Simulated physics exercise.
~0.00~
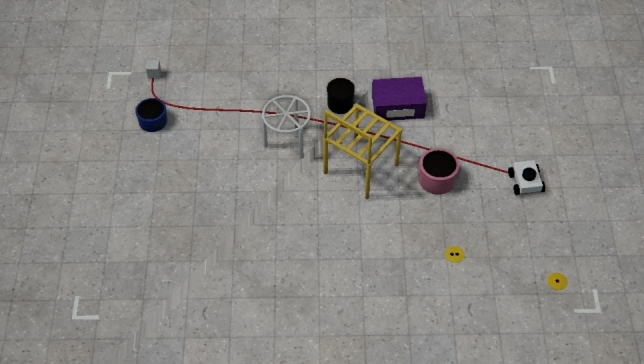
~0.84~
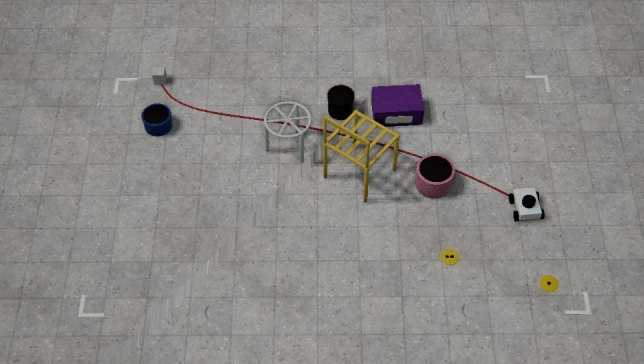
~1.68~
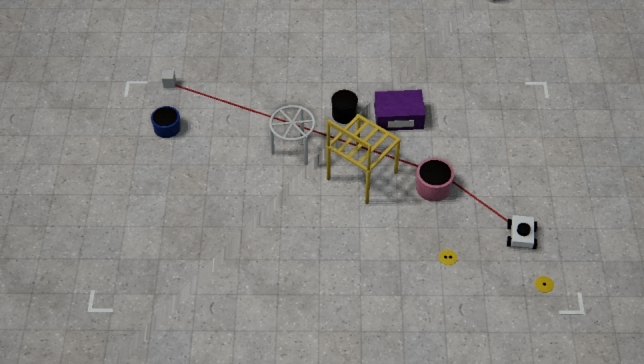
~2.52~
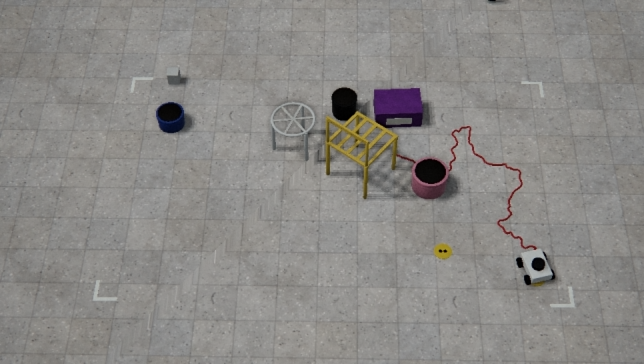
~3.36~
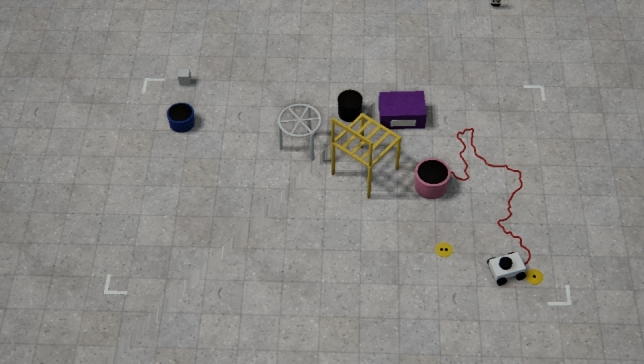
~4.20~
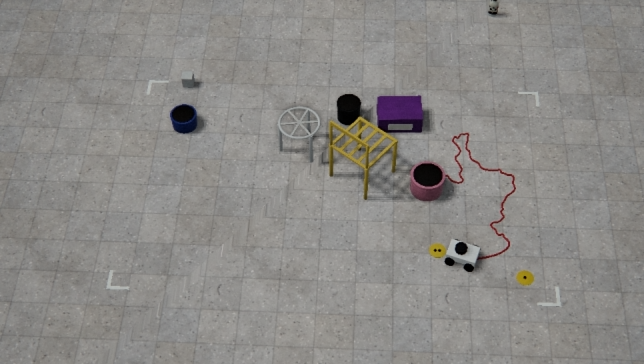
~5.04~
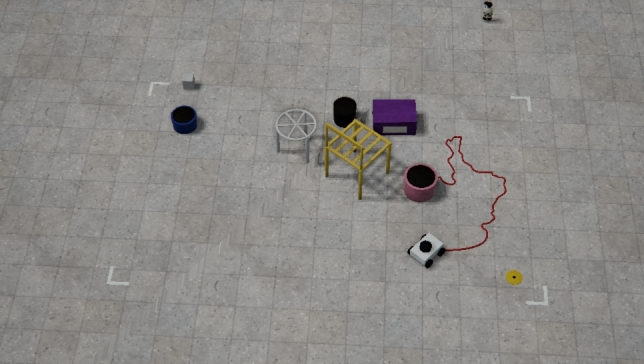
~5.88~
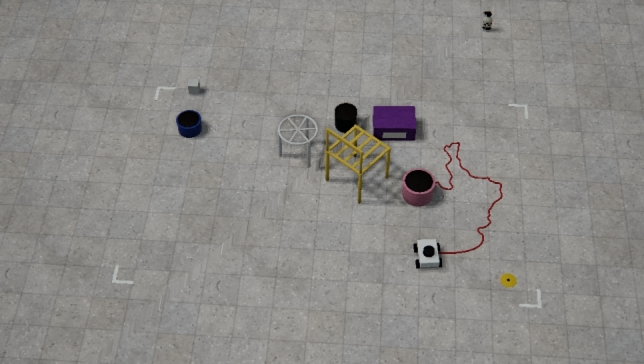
Small white cart pulling a red lead taut until its plug comes out, then driving over yellow marks, pink pot staying put.
